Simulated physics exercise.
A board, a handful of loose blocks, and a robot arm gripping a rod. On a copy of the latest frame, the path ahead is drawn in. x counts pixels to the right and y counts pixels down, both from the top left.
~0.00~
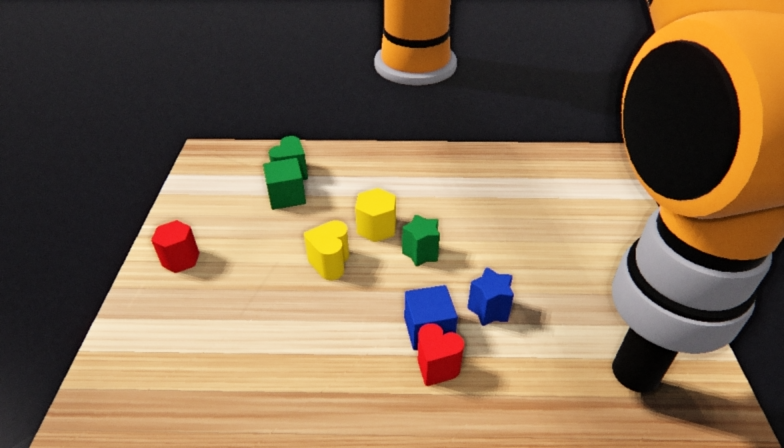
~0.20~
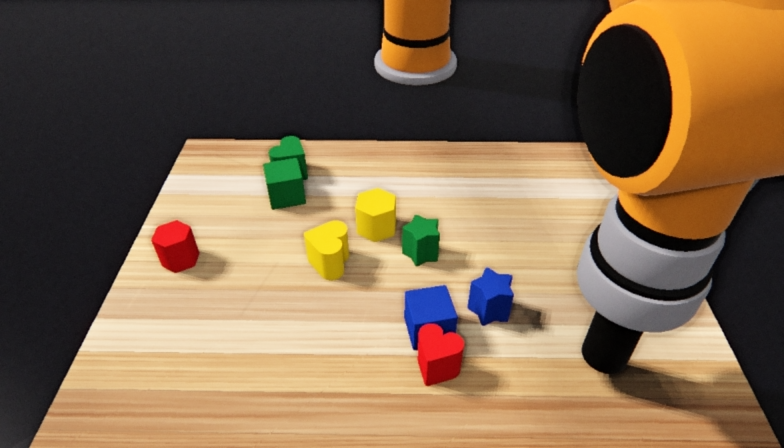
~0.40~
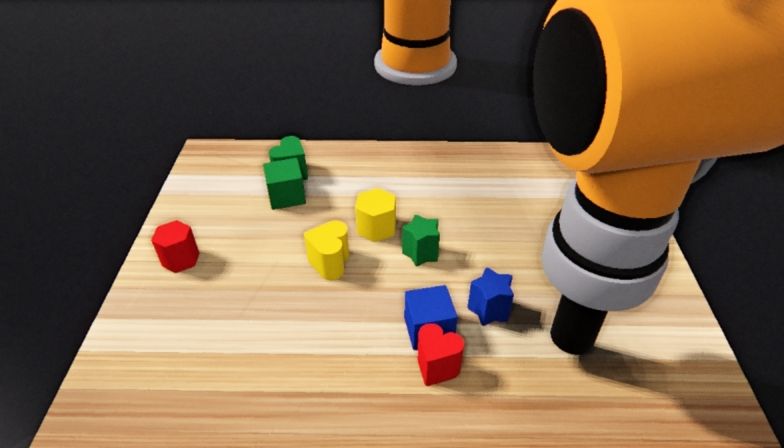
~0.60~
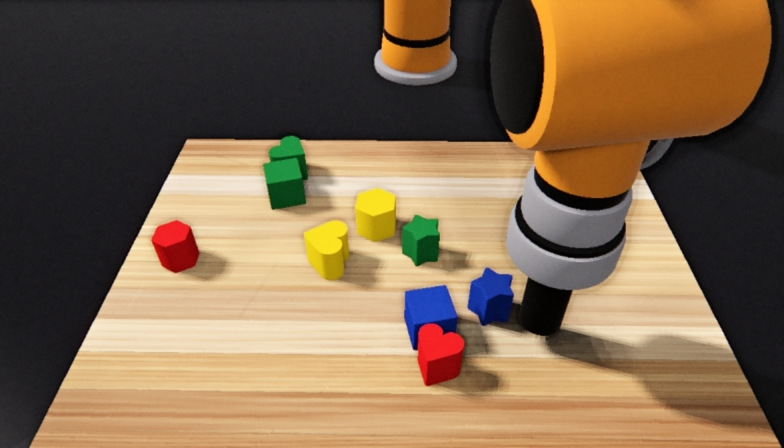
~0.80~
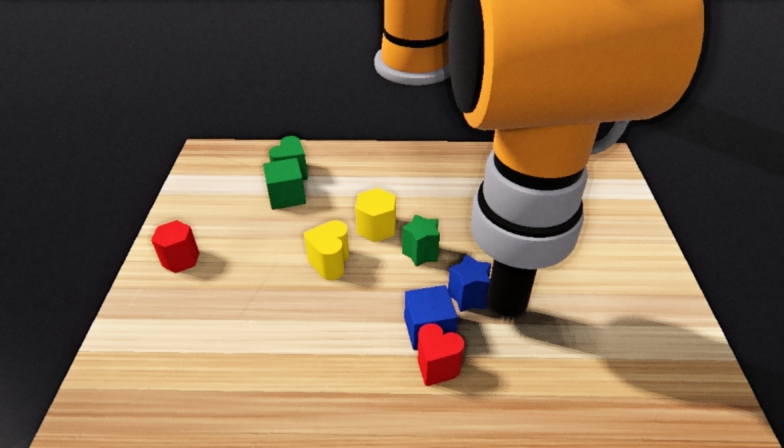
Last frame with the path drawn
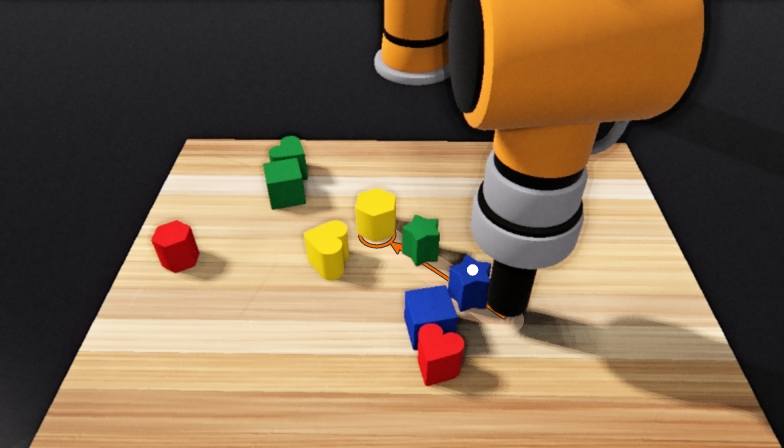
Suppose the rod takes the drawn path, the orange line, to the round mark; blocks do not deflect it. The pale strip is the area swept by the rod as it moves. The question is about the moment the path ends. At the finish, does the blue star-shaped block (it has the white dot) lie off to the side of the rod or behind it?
The answer is no.
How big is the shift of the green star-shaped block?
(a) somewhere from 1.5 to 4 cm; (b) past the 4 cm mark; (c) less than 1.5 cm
b - past the 4 cm mark.
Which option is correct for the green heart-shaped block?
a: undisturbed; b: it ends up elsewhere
a.
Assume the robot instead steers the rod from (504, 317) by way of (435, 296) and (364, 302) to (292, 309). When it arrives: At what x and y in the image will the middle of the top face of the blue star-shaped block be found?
The centre of its top will be at (416, 245).
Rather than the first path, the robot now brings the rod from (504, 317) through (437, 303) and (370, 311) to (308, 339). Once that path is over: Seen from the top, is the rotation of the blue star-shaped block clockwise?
It seems so.
Drawn move, from (504, 317) directly to (377, 234); the dot is on the blue star-shaped block.
The first path, step by step. One third of the way, rod (460, 270); green star-shaped block (417, 219); blue star-shaped block (431, 241), turned 20° clockwise.
Two thirds of the way, rod (417, 242); yellow hexagon (369, 190), turned 50° anticlockwise; green star-shaped block (406, 195), turned 25° clockwise; blue star-shaped block (392, 213), turned 50° clockwise.
At the end, rod (377, 218); green heart-shaped block still; yellow hexagon (348, 173), turned 15° anticlockwise; green star-shaped block (401, 189), turned 60° clockwise; blue four-sided block still; blue star-shaped block (353, 194), turned 30° clockwise.
